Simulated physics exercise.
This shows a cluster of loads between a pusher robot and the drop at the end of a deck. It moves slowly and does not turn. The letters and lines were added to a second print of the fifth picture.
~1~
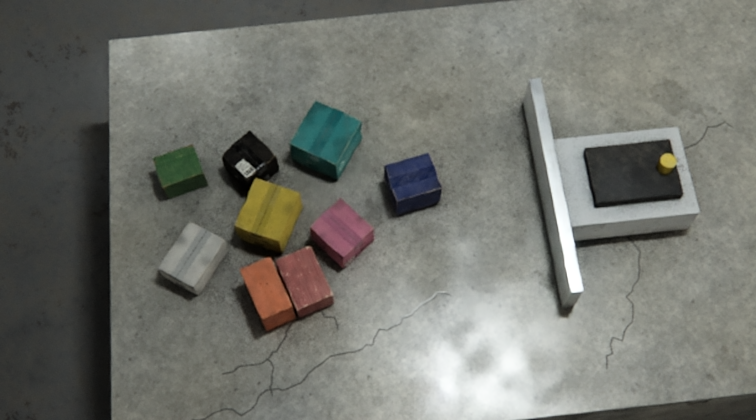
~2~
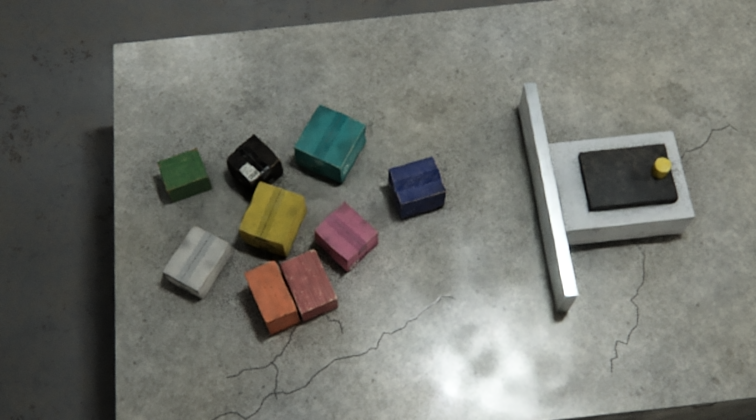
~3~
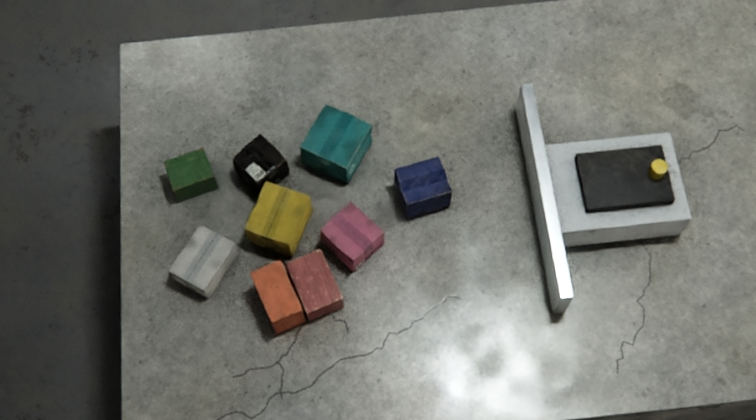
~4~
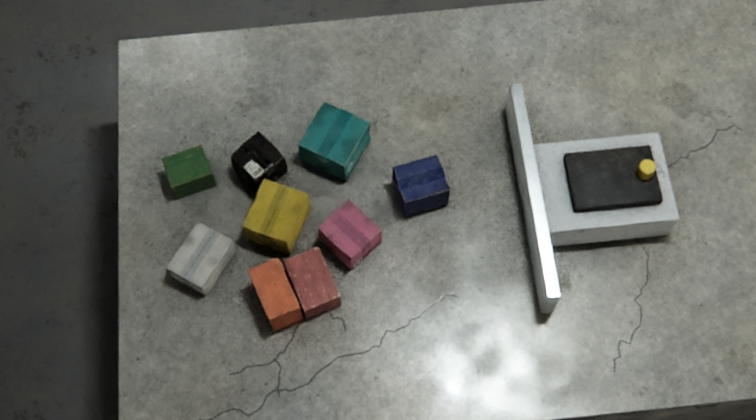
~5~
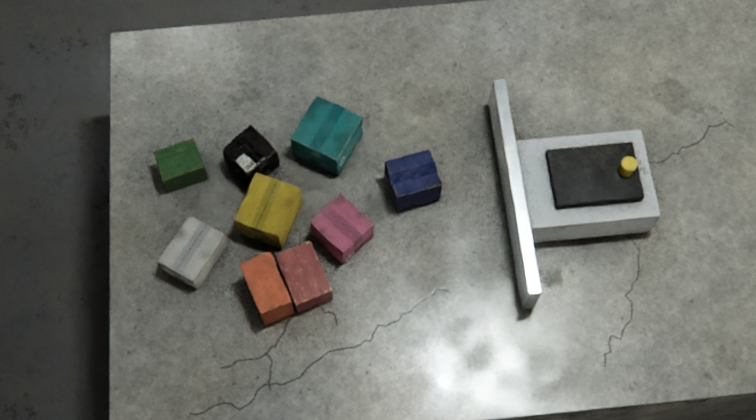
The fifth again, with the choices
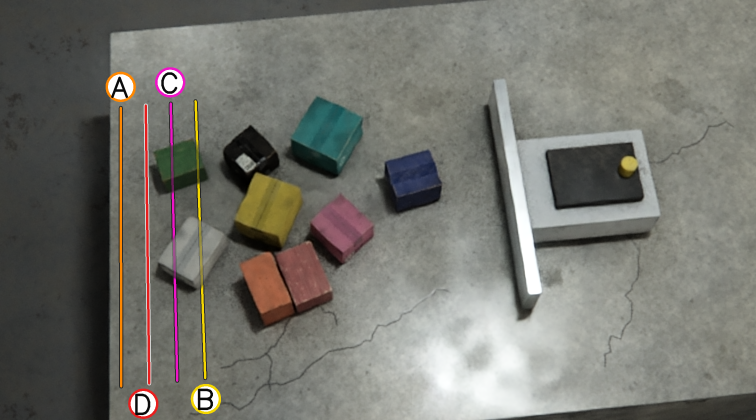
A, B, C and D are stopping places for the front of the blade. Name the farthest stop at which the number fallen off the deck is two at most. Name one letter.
B is the last line within the limit.
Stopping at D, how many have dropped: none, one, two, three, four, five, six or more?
By then, five.
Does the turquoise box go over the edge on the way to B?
No.
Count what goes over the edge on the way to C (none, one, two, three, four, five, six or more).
Four.
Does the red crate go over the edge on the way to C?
No.
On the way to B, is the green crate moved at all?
Yes.
On the copy, A at (121, 239); B at (200, 232); C at (174, 234); D at (147, 237).
On B. First, robot (475, 186); blue box (369, 183); green crate (181, 166).
Then, robot (360, 196); green crate (155, 170); white box (168, 266).
Finally, robot (270, 205); green crate over the edge; white box over the edge; two fallen.
By contrast, A drops nine; C drops four; D drops five.
